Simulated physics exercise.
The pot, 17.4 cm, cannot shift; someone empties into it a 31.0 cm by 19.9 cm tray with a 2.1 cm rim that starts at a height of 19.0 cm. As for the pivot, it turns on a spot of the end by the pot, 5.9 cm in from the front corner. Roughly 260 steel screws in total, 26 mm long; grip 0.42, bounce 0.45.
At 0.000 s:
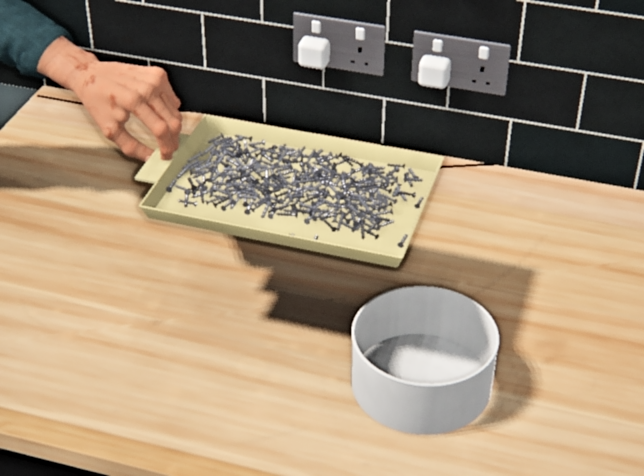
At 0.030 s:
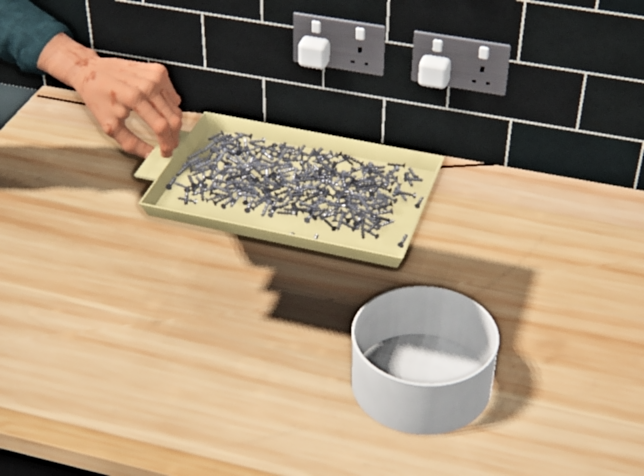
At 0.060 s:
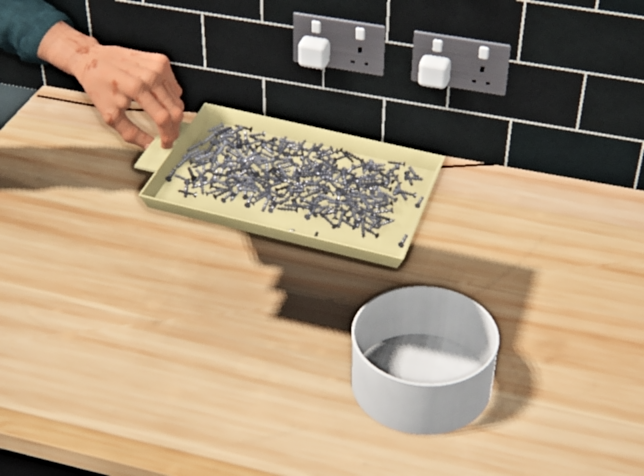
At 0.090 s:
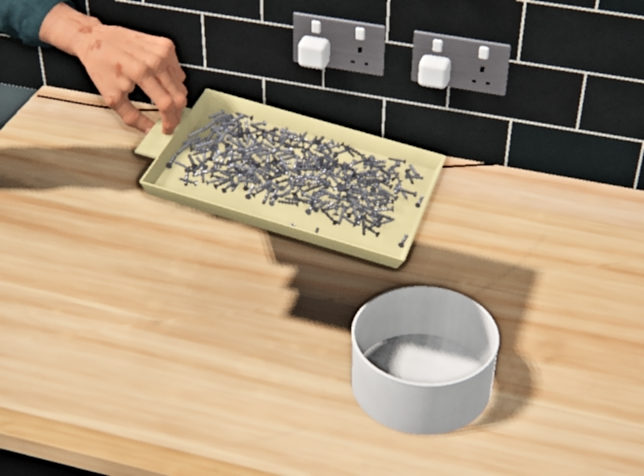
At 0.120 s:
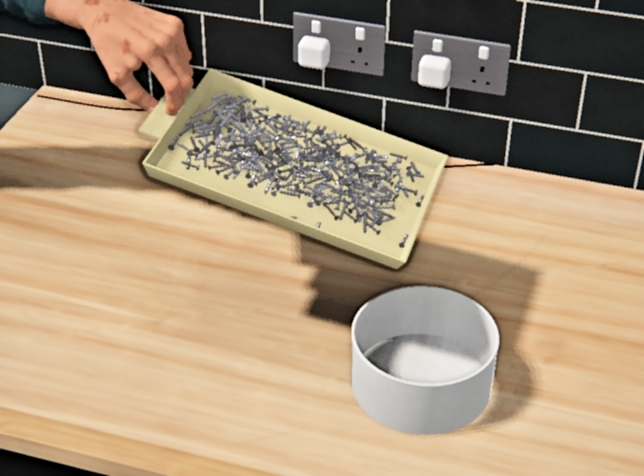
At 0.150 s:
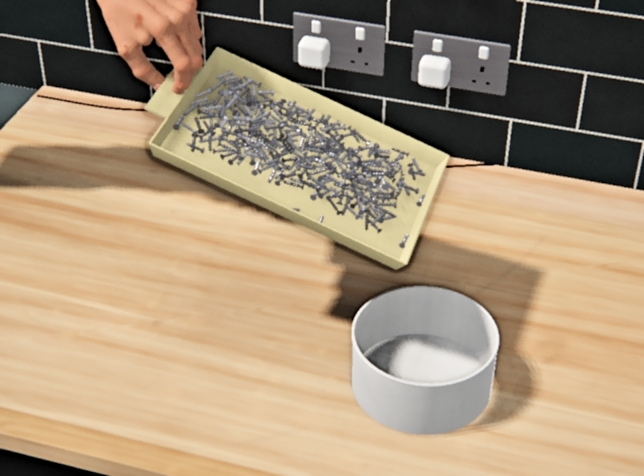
A shallow cream tray spread with small grey screws sat nearly level above a wooden counter, then a hand raised its left end more and more steeply, leaving the right end low near a white pot.
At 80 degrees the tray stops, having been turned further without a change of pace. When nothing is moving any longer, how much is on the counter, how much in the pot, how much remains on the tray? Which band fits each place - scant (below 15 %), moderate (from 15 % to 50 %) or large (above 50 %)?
Counter - large; pot - moderate; tray - scant.
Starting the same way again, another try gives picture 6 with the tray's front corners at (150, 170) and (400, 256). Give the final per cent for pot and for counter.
Pot 70 % / counter 30 %.
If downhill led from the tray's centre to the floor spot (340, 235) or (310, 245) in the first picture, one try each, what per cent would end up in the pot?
That would be close to 65 per cent and then close to 40 per cent.
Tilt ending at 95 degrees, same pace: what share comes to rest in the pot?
Roughly 40 percent.
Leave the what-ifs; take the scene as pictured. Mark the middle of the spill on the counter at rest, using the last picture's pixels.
(559, 372), about.
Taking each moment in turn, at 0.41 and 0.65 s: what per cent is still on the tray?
Around 100 first, about 5 after.
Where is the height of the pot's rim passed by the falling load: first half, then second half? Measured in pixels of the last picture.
First near (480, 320), later near (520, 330).
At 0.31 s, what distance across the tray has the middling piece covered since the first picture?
Around 1 centimetres.
Then, at 0.31 s, tilt 53 degrees; the tray holds 100 %, the pot 0 %.
After 0.41 s, tilt 73 degrees; the tray holds 100 %, the pot 0 %.
After 0.65 s, tilt 80 degrees; the tray holds 5 %, the pot 30 %.
At rest (1.9 s), counter 60 %, pot 40 %, tray 0 %.
